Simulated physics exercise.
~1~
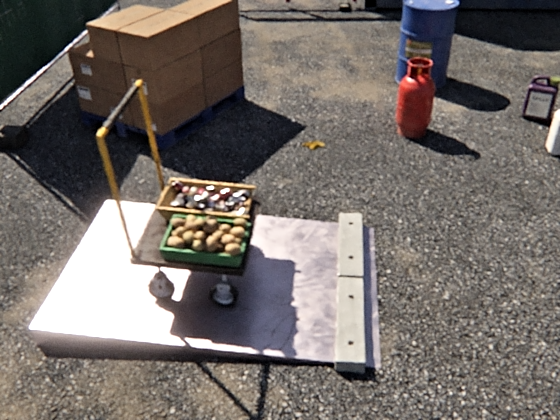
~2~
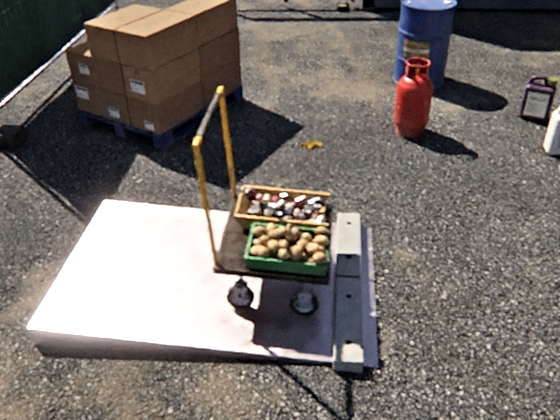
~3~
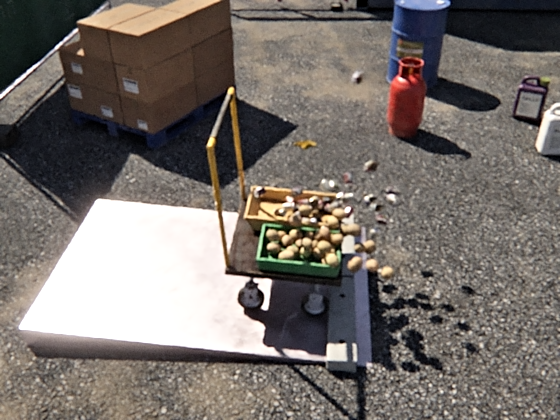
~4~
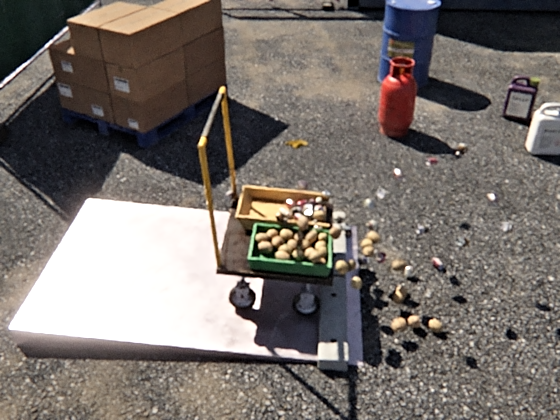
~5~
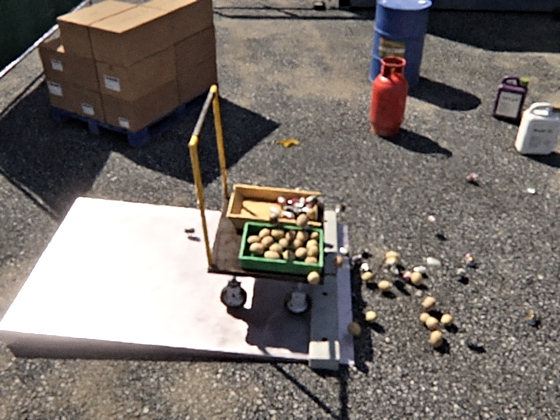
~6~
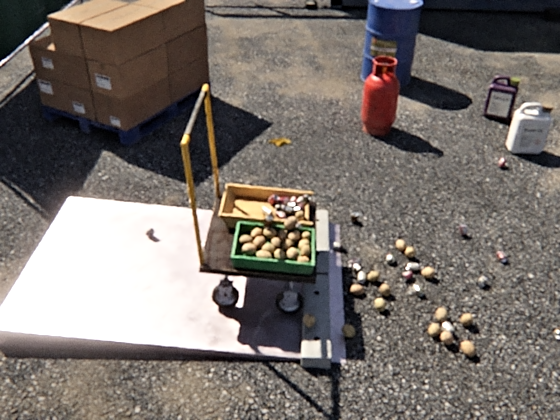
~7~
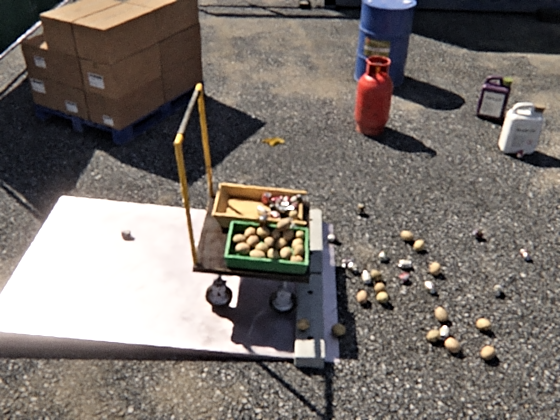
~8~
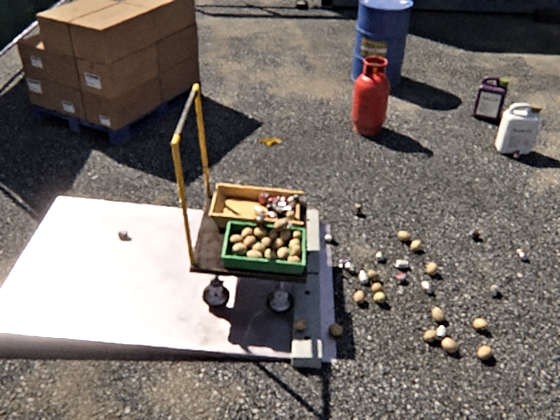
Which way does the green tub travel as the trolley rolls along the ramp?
The green tub travels to the right along with the trolley, until the trolley stops near the end of the ramp.
